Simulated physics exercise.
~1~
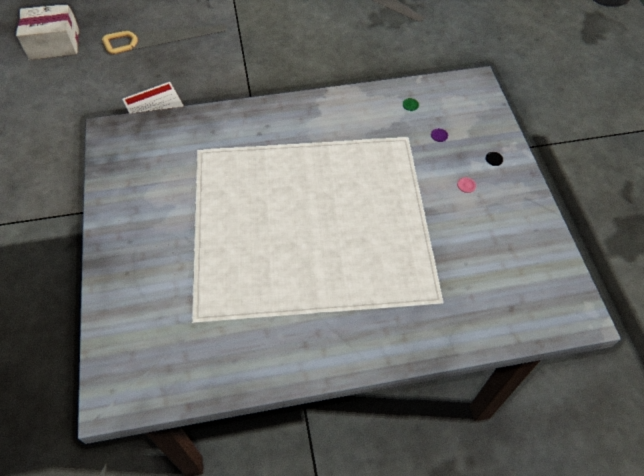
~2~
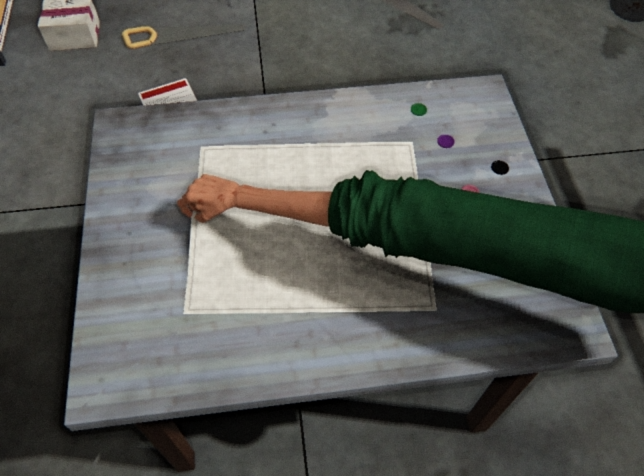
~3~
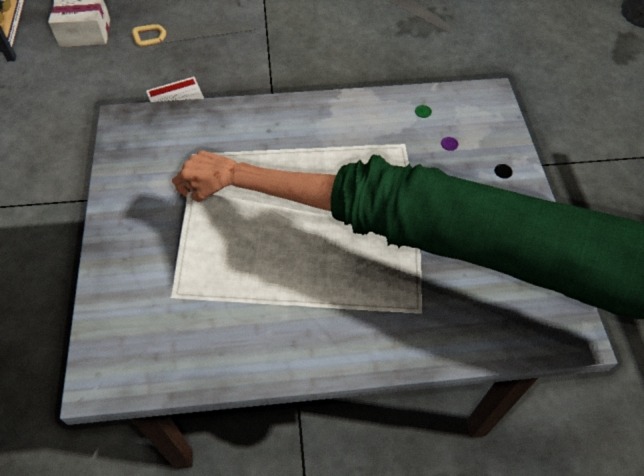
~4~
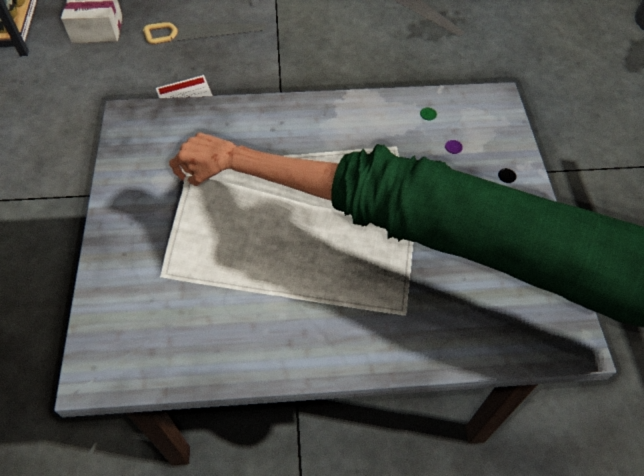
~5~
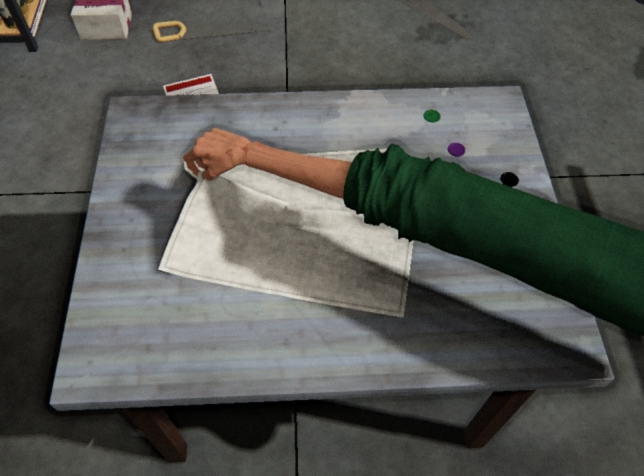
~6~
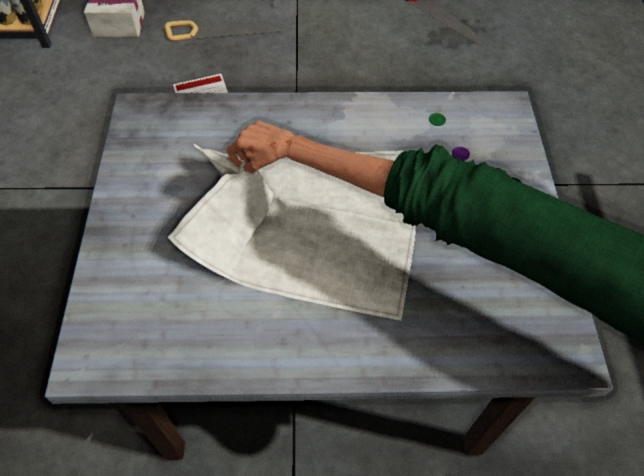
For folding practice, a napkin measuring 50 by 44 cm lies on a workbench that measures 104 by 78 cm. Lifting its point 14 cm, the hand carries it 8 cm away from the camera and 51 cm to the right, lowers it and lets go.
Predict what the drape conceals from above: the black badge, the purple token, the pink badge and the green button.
The black badge still shows, the purple token stays uncovered, the pink badge still shows, the green button remains in the open.
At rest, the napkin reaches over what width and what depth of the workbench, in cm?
About 26 cm wide, 48 cm deep.
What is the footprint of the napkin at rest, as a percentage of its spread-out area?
Roughly 45 percent of it.
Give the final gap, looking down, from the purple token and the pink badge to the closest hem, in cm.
Around 7 centimetres for the first one and around 11 centimetres for the second.
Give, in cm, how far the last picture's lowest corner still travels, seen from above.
Roughly 0 centimetres.
Next, 55 % of it is down, spanning 33 by 46 cm, above no small thing.
Then, 40 % of it is down, spanning 25 by 47 cm, above no small thing.
After that, 40 % of it is down, spanning 25 by 47 cm, above no small thing.
Later, 45 % of it is down, spanning 26 by 48 cm, above no small thing.
At the end, 50 % of it is down, spanning 26 by 48 cm, above no small thing.
